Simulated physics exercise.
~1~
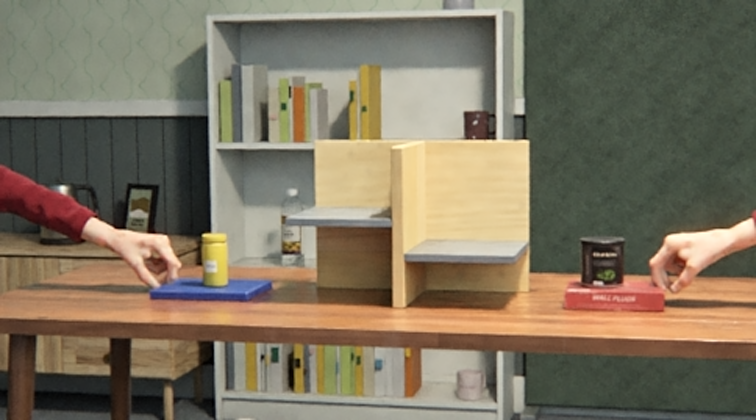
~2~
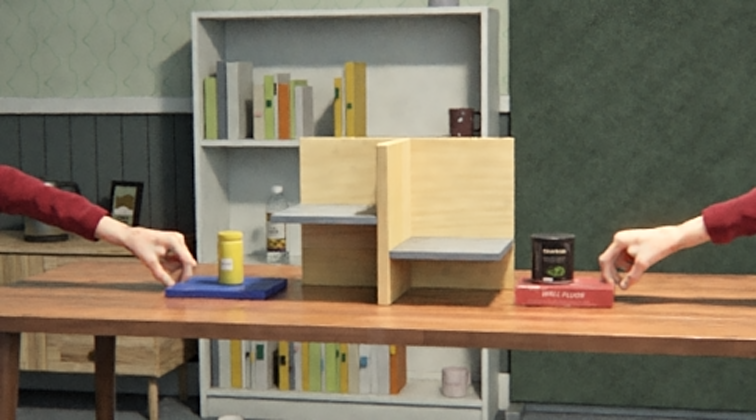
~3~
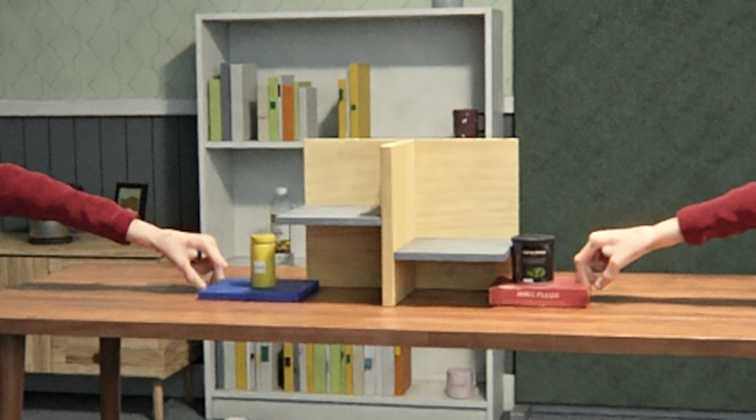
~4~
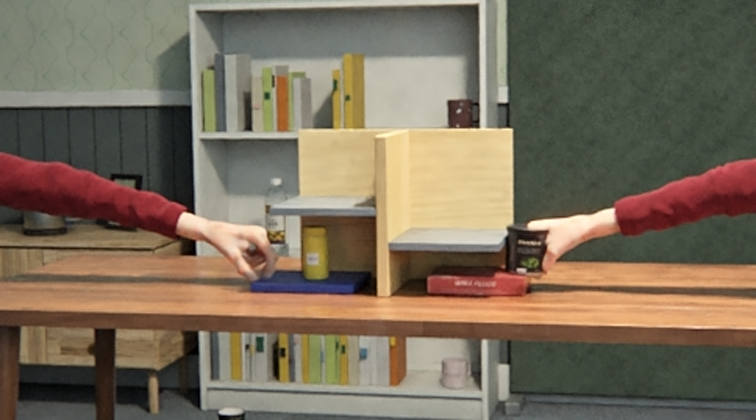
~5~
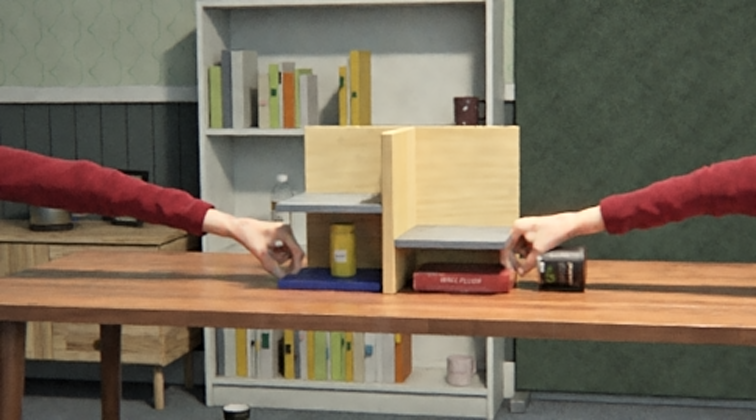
In the video, two hands push a blue tray carrying a yellow shaker and a red box carrying a black tin toward openings under a divided shelf; the shaker rides in upright, while the tin strikes the right shelf, tilts and ends up on the table.
